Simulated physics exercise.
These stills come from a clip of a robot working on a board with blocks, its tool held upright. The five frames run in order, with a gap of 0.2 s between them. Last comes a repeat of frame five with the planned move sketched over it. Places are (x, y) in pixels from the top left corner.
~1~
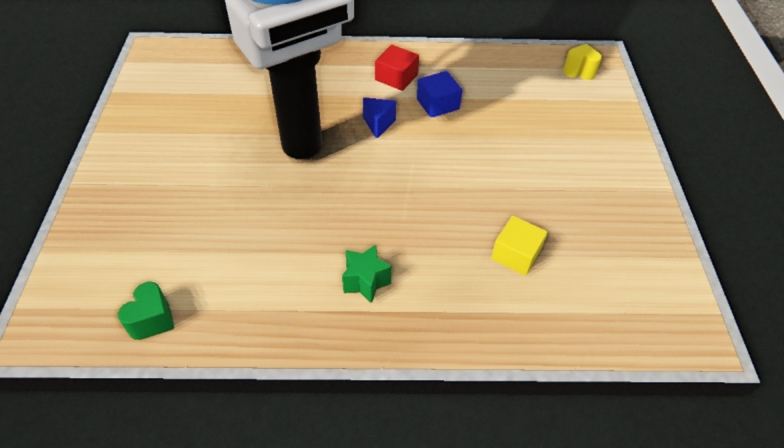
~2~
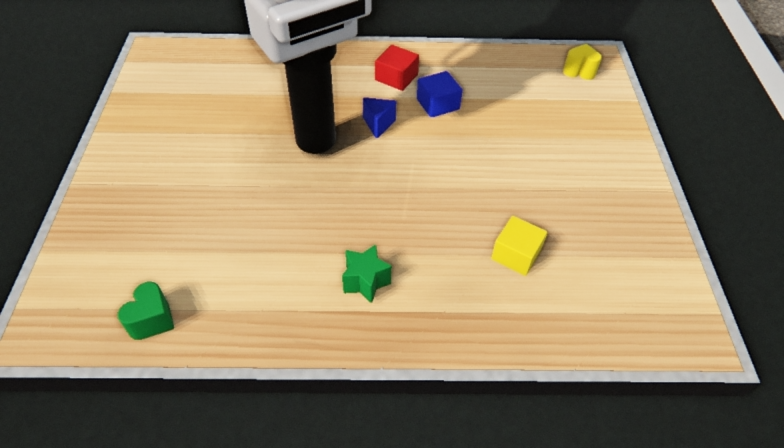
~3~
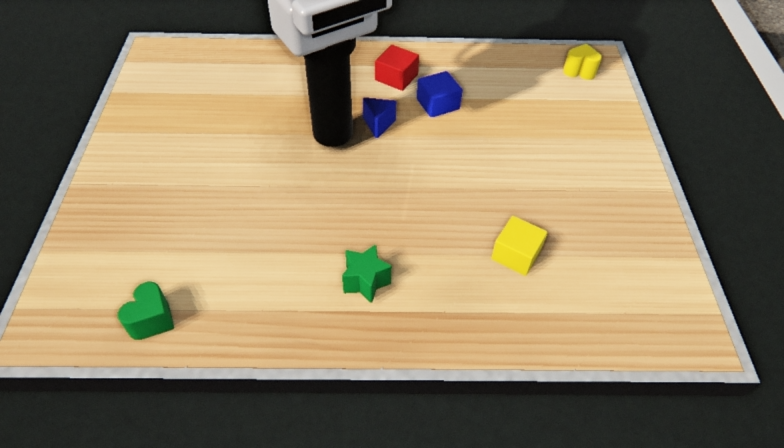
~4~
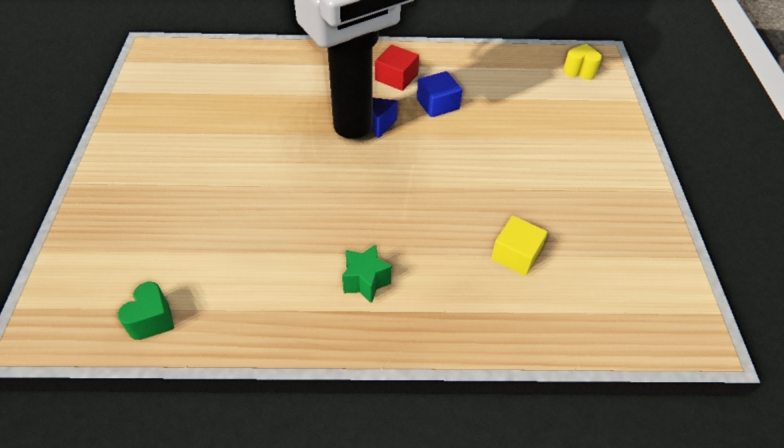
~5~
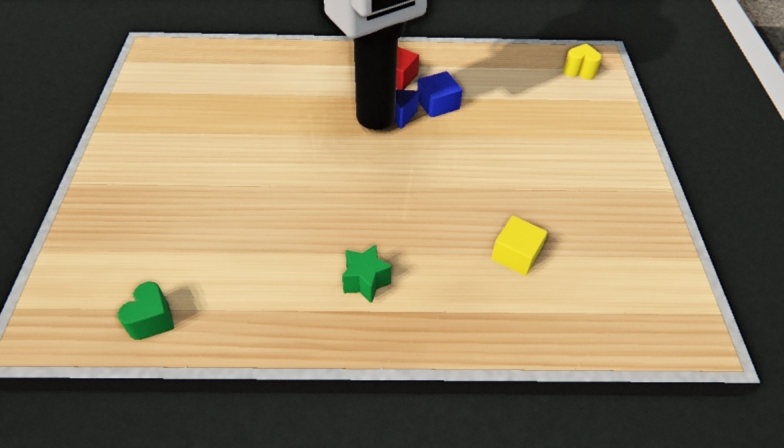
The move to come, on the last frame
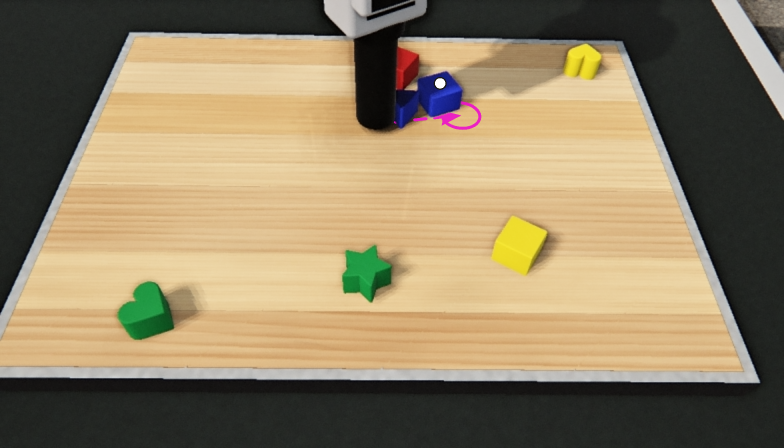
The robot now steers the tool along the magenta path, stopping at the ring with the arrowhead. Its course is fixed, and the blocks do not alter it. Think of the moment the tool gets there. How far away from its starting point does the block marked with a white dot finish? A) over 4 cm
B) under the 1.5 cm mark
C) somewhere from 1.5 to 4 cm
Answer: A.
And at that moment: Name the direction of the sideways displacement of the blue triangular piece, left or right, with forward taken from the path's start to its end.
Off to the left side.
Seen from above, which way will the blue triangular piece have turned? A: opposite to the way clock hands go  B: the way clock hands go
A.
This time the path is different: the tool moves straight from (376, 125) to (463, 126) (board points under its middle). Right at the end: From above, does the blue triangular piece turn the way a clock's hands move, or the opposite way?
Looking from above, the answer is counterclockwise.
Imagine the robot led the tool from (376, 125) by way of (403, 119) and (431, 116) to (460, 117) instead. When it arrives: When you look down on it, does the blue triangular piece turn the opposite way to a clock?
Yes, that is how it ends up.
The drawn path runs straight from (376, 125) to (461, 115); the dot is on the blue square piece.
The first path, step by step. Halfway along, tool at (419, 113); blue triangular piece at (435, 83), turned 30° anticlockwise; blue square piece at (462, 75), turned 25° clockwise.
At the end, tool at (462, 109); red square piece not moved; blue triangular piece at (446, 75), turned 60° anticlockwise; blue square piece at (474, 70).
